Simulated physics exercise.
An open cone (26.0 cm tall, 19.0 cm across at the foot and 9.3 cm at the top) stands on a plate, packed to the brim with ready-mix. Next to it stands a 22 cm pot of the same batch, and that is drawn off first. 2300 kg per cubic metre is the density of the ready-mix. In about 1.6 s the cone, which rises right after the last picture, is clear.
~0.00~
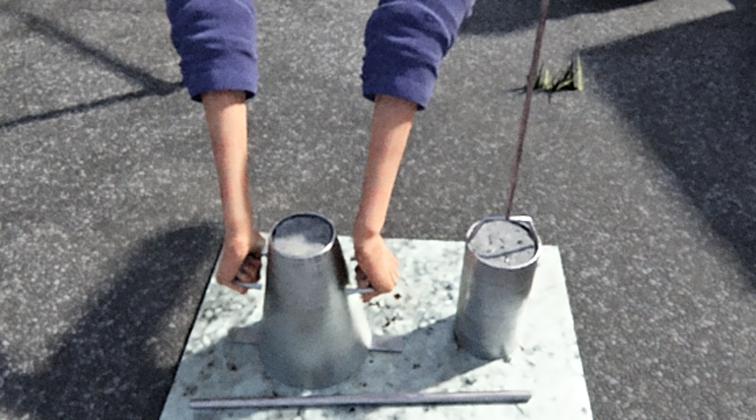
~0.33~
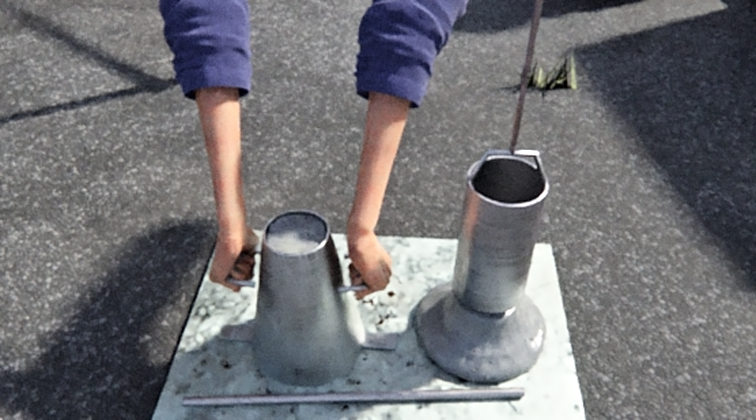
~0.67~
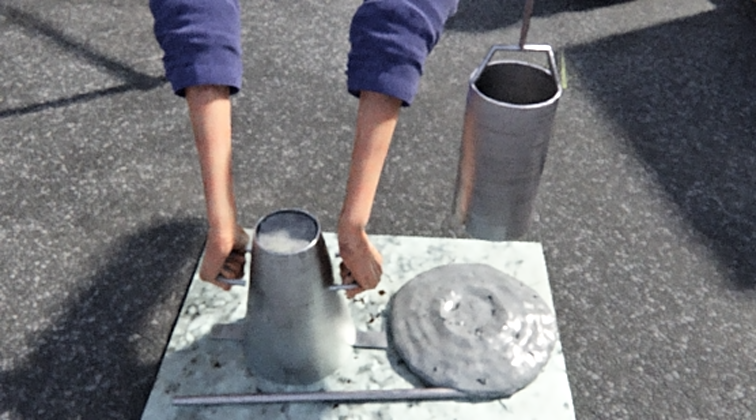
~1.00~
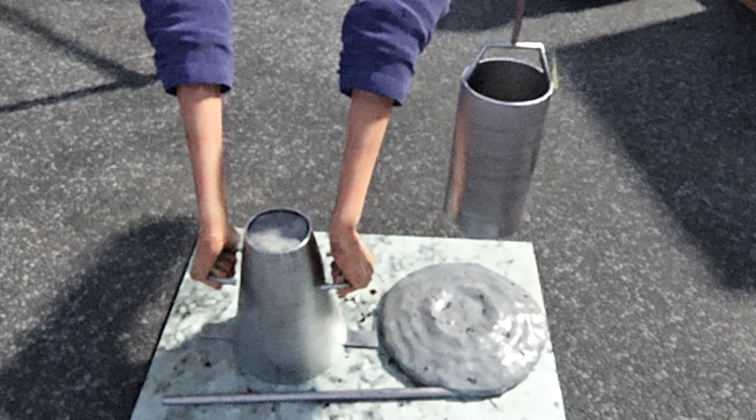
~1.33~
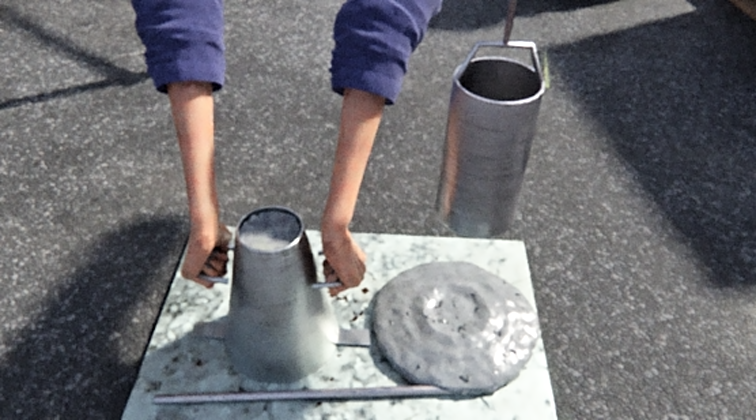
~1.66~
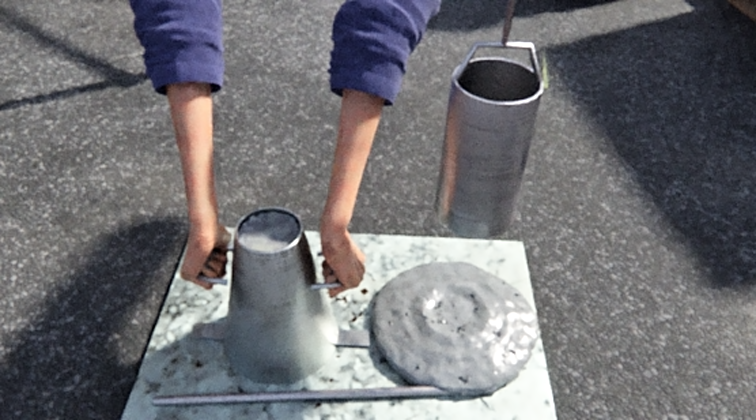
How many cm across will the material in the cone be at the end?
I would say close to 38 cm.
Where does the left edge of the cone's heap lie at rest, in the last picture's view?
I'd mark it at about (171, 360).
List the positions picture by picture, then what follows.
In the first picture, middle of the pot's mouth at (503, 242), still down; middle of the cone's top at (303, 235), not yet moved.
In the second picture, middle of the pot's mouth at (507, 181), raised 12 cm; what the pot left 9.8 cm high and 23 cm wide, top at (487, 295); middle of the cone's top at (296, 233), not yet moved.
In the third picture, middle of the pot's mouth at (515, 85), raised 28 cm; what the pot left 4.4 cm high and 30 cm wide, top at (474, 313); middle of the cone's top at (287, 232), not yet moved.
In the fourth picture, middle of the pot's mouth at (507, 82), raised 28 cm; what the pot left 4.4 cm high and 30 cm wide, top at (465, 313); middle of the cone's top at (278, 231), not yet moved.
In the fifth picture, middle of the pot's mouth at (499, 81), raised 28 cm; what the pot left 4.4 cm high and 30 cm wide, top at (456, 311); middle of the cone's top at (270, 229), not yet moved.
In the sixth picture, middle of the pot's mouth at (497, 81), raised 28 cm; what the pot left 4.4 cm high and 30 cm wide, top at (456, 312); middle of the cone's top at (269, 230), not yet moved.
After 2.1 s, the cone is up 7.0 cm; the ready-mix has come down 15 cm to 11 cm and is 32 cm wide.
After 2.5 s, the cone is up 17 cm; the ready-mix has come down 20 cm to 5.8 cm and is 38 cm wide.
After 2.9 s, the cone is up 27 cm; the ready-mix has come down 20 cm to 5.8 cm and is 38 cm wide.
After 3.3 s, the cone is clear; the ready-mix has come down 20 cm to 5.8 cm and is 38 cm wide.
After 3.9 s, at rest, the cone is clear; the ready-mix has come down 20 cm to 5.8 cm and is 38 cm wide.
